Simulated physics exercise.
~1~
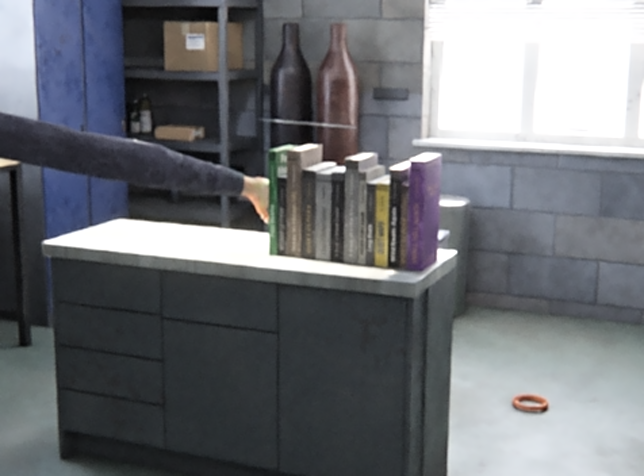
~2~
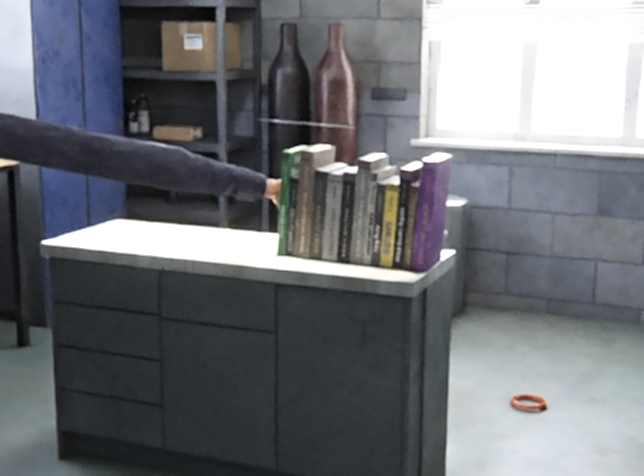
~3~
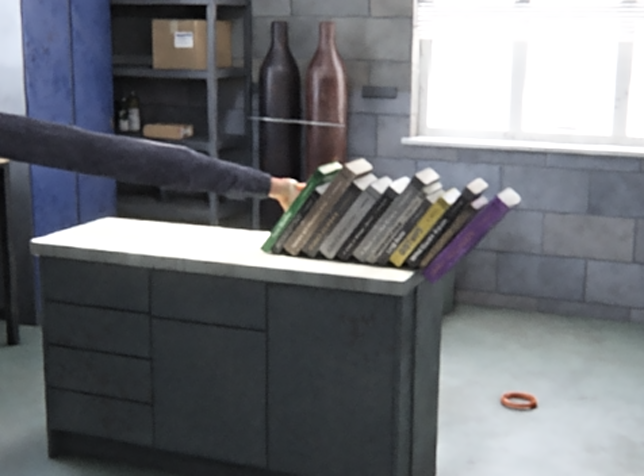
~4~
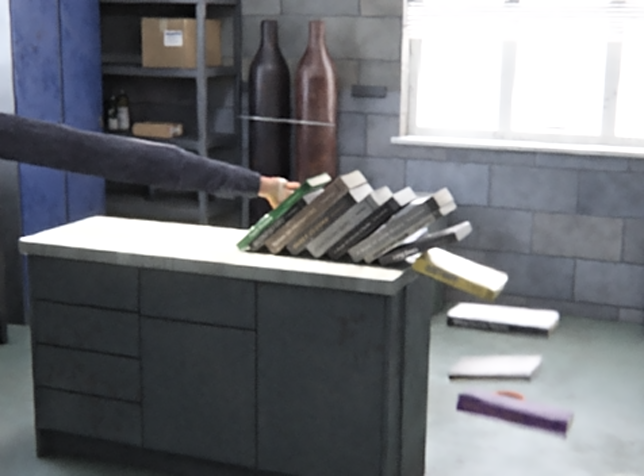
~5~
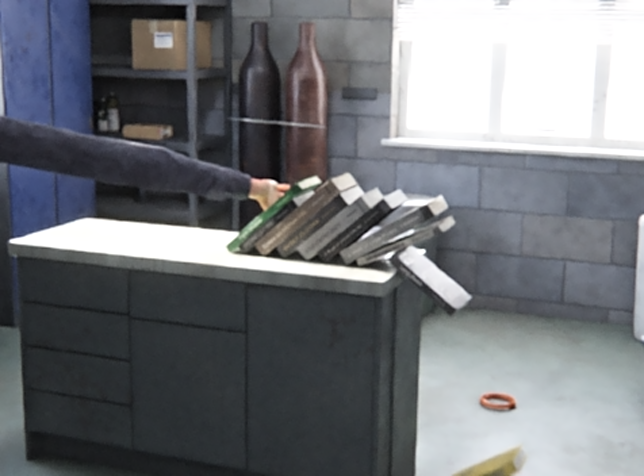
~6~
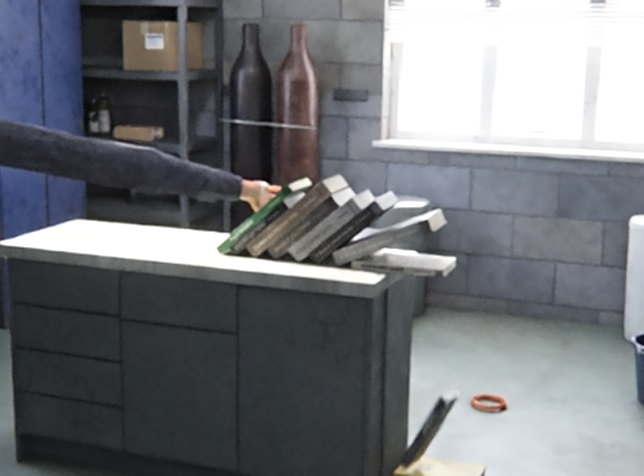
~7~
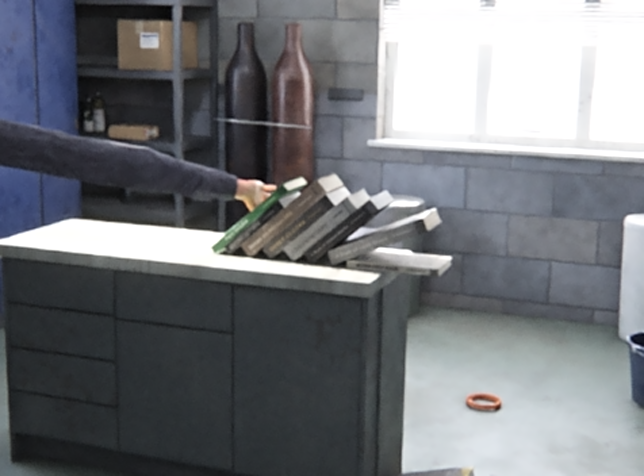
On a grey worktop, a hand pushes upright books rightward until several fall and others lean.
